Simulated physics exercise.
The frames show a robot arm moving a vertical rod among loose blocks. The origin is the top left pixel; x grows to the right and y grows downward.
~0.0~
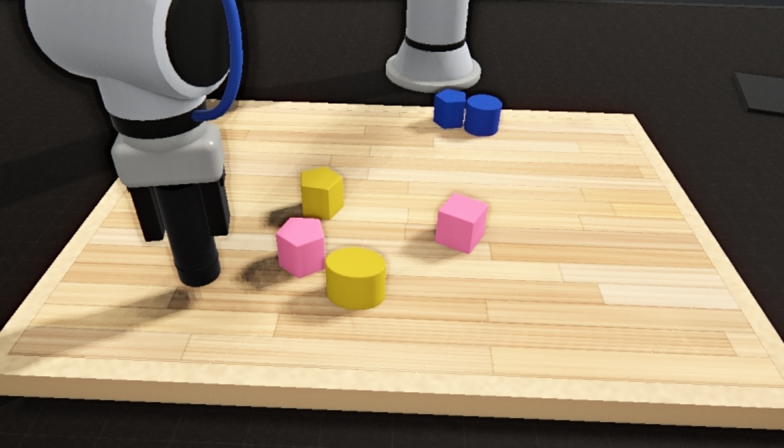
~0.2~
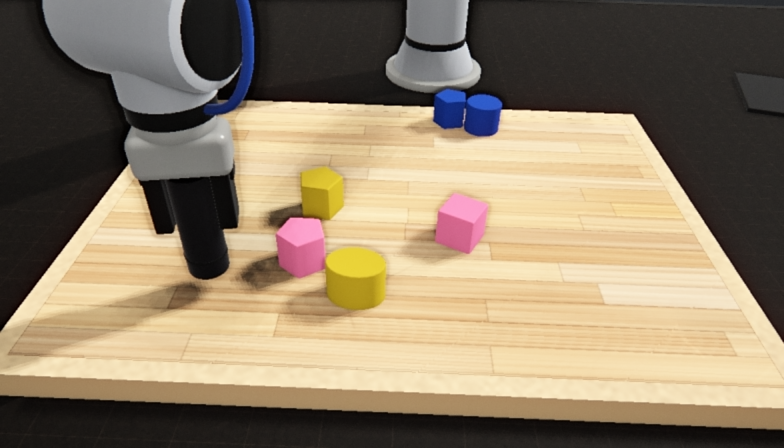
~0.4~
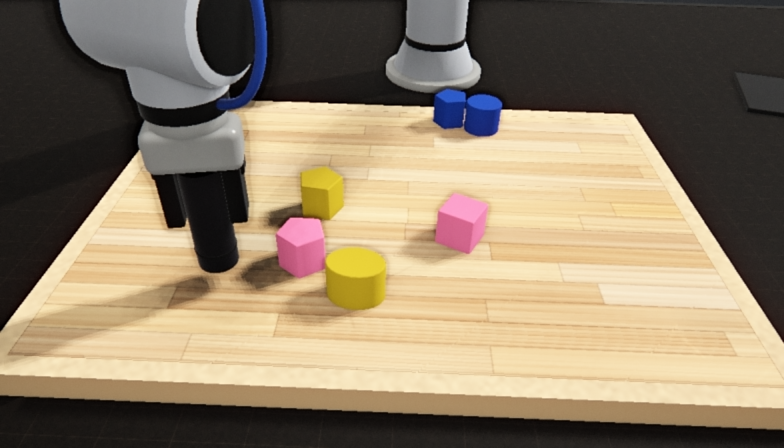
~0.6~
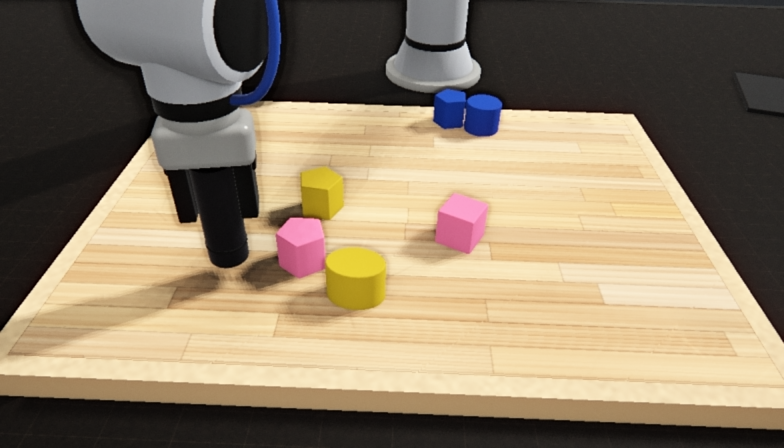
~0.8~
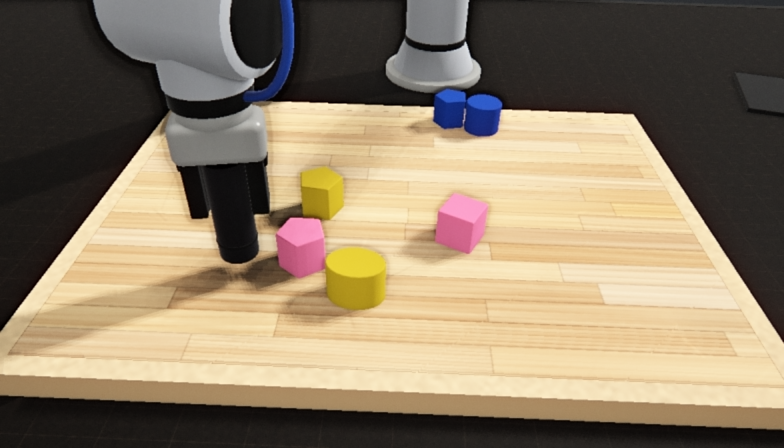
A robot arm moves its black rod slightly right across a wooden board among still, colorful blocks.
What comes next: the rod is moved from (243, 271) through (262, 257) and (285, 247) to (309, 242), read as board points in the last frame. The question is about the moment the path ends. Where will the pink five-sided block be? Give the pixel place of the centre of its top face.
It will likely be found at (324, 231).
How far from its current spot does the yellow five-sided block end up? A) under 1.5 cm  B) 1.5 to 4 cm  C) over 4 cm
The answer is A.
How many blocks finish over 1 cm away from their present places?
The push will move one block.
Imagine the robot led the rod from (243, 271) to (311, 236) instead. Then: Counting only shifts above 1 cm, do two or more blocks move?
Short answer: No.
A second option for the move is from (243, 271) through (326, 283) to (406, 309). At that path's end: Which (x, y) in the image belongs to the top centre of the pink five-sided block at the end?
If I read the scene right, the answer is (349, 226).
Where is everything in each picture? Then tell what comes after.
In the first frame, tip of the rod (201, 275), middles of tops, pink five-sided block (301, 230), yellow five-sided block (320, 178).
In the second frame, rod (210, 268), nothing pushed.
In the third frame, rod (219, 262), nothing pushed.
In the fourth frame, rod (230, 257), nothing pushed.
In the fifth frame, rod (240, 253), pink five-sided block (301, 230), yellow five-sided block (320, 178).
What follows on the original path. Halfway along, rod (272, 233); nothing pushed yet.
At the end, rod (307, 224); pink five-sided block (324, 231), turned 40° clockwise; yellow five-sided block unmoved.
